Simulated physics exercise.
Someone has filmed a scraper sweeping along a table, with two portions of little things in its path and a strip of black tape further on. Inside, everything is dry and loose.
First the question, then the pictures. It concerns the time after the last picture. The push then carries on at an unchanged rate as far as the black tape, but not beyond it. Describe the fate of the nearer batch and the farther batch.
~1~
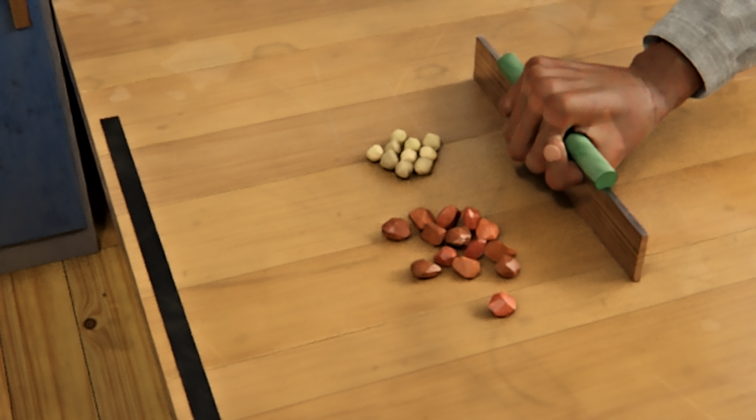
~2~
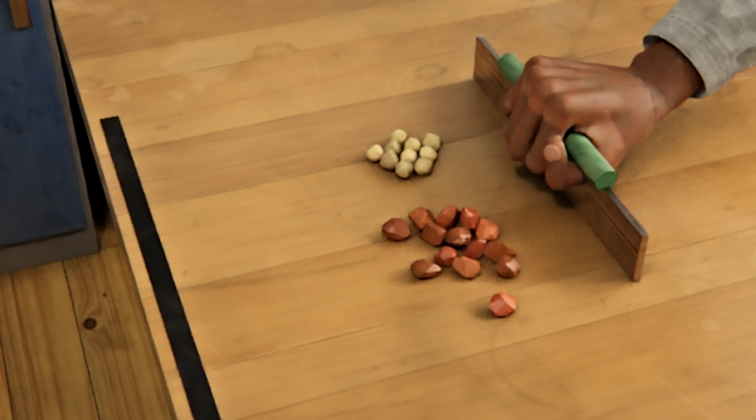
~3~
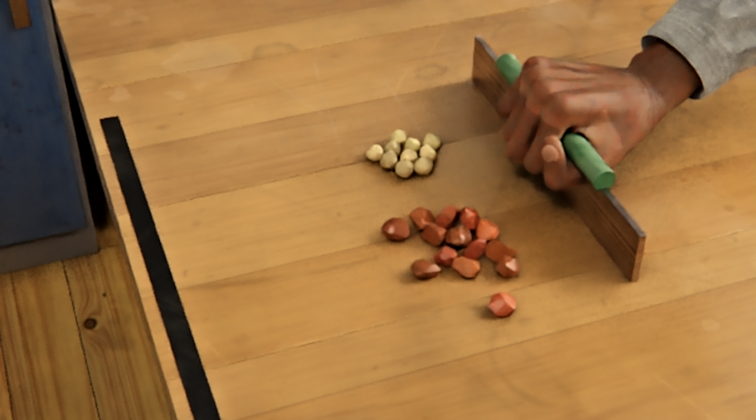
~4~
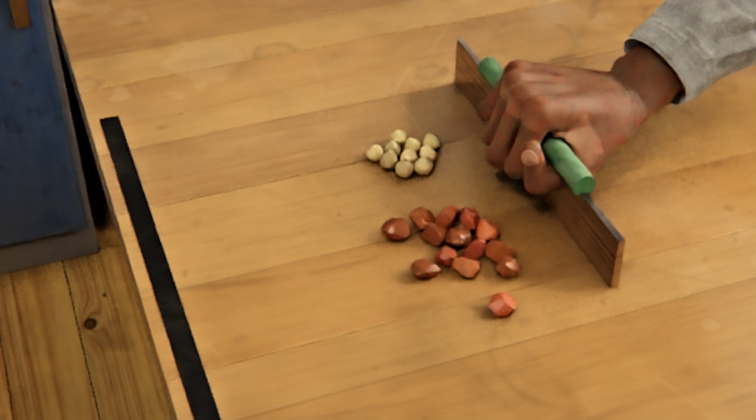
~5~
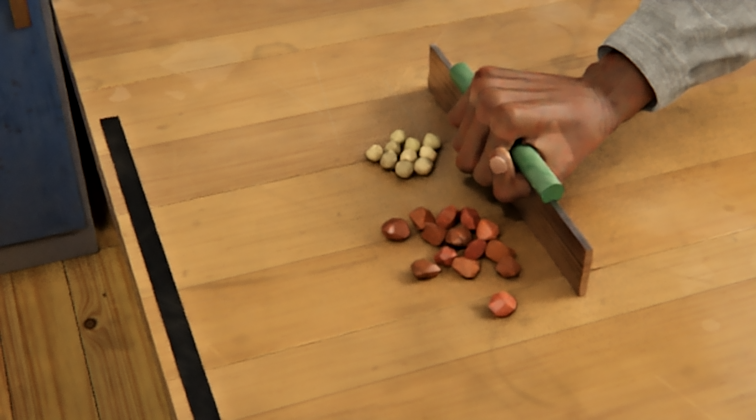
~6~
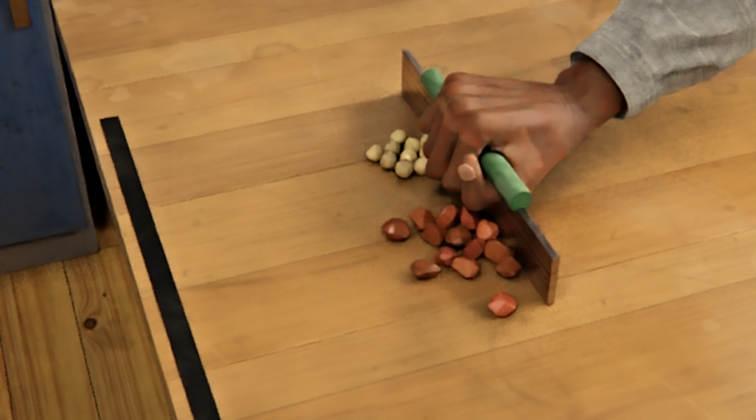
The nearer batch ends partly off the edge. The farther batch ends partly off the edge.
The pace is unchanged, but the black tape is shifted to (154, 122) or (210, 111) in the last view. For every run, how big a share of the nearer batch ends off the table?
Some 10 in a hundred, then some 0 in a hundred.
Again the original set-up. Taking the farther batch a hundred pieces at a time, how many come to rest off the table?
Result: Around 100 percent.
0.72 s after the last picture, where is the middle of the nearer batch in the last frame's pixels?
Centre, estimated: (313, 279).
Then, 0.72 s later than the last frame, scraper still moving, near (306, 178); nearer batch all on the table, its front near (291, 312); farther batch all on the table, its front near (246, 185).
Then, 1.46 s later than the last frame, scraper stopped at the black tape; nearer batch roughly half over the edge; farther batch roughly half over the edge.
Then, 1.74 s later than the last frame, scraper stopped at the black tape; nearer batch every one over the edge; farther batch every one over the edge.
When it is over, scraper stopped at the black tape; nearer batch every one over the edge; farther batch every one over the edge.
